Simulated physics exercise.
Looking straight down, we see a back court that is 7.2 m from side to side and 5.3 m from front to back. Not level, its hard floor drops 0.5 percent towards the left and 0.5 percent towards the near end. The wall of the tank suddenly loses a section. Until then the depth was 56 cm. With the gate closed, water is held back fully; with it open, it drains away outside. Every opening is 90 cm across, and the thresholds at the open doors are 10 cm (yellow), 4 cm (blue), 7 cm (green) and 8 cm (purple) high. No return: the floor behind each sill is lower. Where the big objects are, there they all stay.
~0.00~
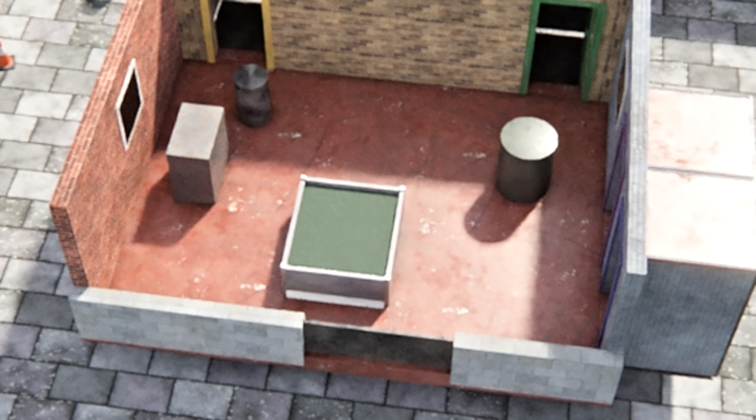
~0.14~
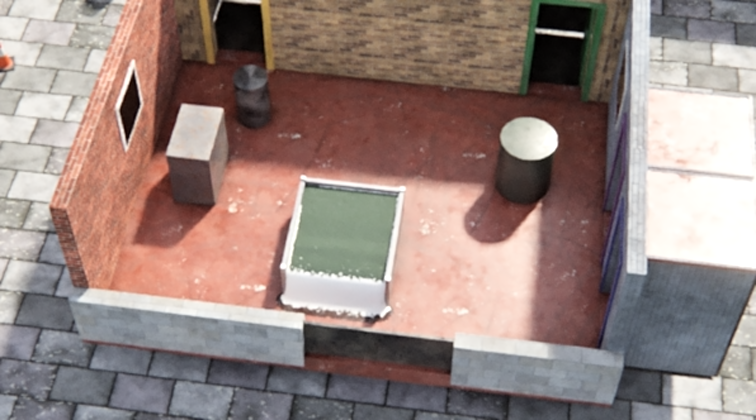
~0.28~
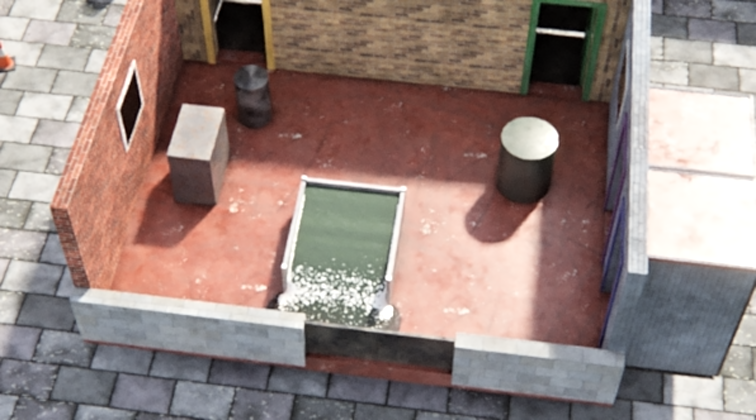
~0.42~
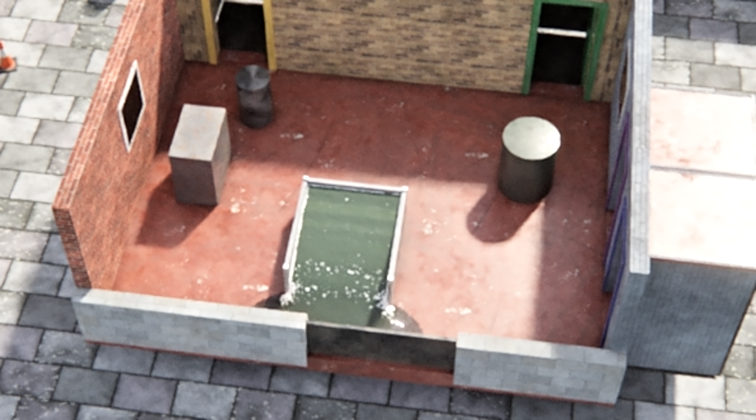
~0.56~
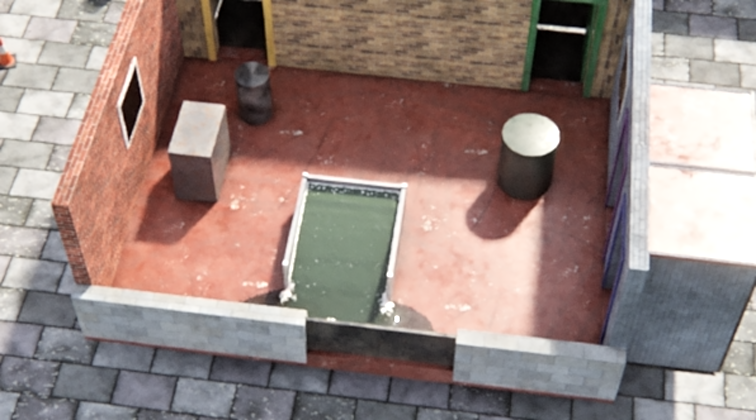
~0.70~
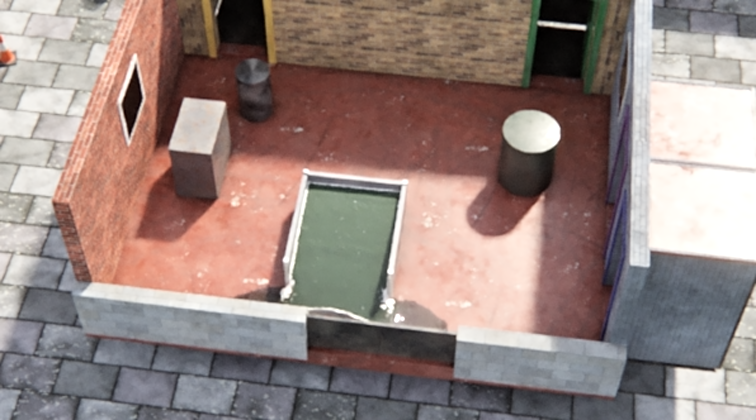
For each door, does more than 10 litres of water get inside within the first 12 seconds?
Result: Yellow door: The inflow ends up lower than the cap. Blue door: The inflow ends up higher than the cap. Green door: The inflow ends up lower than the cap. Purple door: The inflow ends up lower than the cap.
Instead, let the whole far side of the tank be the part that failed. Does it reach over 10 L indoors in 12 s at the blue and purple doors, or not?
Door blue stays within, door purple stays within.
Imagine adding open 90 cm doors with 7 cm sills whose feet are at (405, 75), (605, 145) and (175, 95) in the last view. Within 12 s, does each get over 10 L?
The first one doesn't reach it, the second one doesn't reach it, and the third one doesn't reach it.
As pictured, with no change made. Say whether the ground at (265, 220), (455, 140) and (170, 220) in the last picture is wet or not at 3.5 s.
Respectively: Was missed, was missed, got hit.
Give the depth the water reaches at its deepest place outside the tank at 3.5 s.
Roughly 17 cm.
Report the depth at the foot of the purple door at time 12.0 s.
Around 2.5 cm deep.
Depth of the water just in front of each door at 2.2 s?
Depth readings (cm): Yellow = 0; blue = 10; green = 0; purple = 0.
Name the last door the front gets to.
Result: Green door.
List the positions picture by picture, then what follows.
The first frame shows still water, 56 cm deep, in the tank at (344, 230).
In the second frame, water pours out at (336, 289) and has run 0.8 m, to (284, 301); typically 10 cm deep outside, 56 cm at the tank's back.
In the third frame, the front is at a hidden place, 1.0 m from the gap at (337, 290); 1.1 m2 of floor is under water; 56 cm left at the back of the tank.
In the fourth frame, the front is at a hidden place, 1.3 m from the gap at (339, 291); 1.6 m2 of floor is under water; 53 cm left at the back of the tank.
In the fifth frame, the front is at a hidden place, 1.6 m from the gap at (339, 288); 1.8 m2 of floor is under water; 47 cm left at the back of the tank.
In the sixth frame, the front is at a hidden place, 1.9 m from the gap at (339, 285); 1.9 m2 of floor is under water; 48 cm left at the back of the tank.
After 1.4 s water covers 15 % of the floor and is deepest (38 cm) near (324, 338); yellow door not reached, blue door not reached, green door not reached, purple door not reached.
After 2.2 s water covers 30 % of the floor and is deepest (26 cm) near (104, 312); yellow door not reached, blue door 10 cm at the sill, 5 L in, green door not reached, purple door not reached.
After 3.5 s water covers 40 % of the floor and is deepest (17 cm) near (104, 312); yellow door not reached, blue door 13 cm at the sill, 71 L in, green door not reached, purple door 7 cm at the sill, 0 L in.
After 7.0 s water covers 70 % of the floor and is deepest (9 cm) near (104, 312); yellow door 6 cm at the sill, 0 L in, blue door 4 cm at the sill, 108 L in, green door 5 cm at the sill, 0 L in, purple door 3 cm at the sill, 0 L in.
After 12.0 s water covers 95 % of the floor and is deepest (6 cm) near (104, 312); yellow door 4 cm at the sill, 0 L in, blue door 2 cm at the sill, 109 L in, green door 2 cm at the sill, 0 L in, purple door 2 cm at the sill, 0 L in.
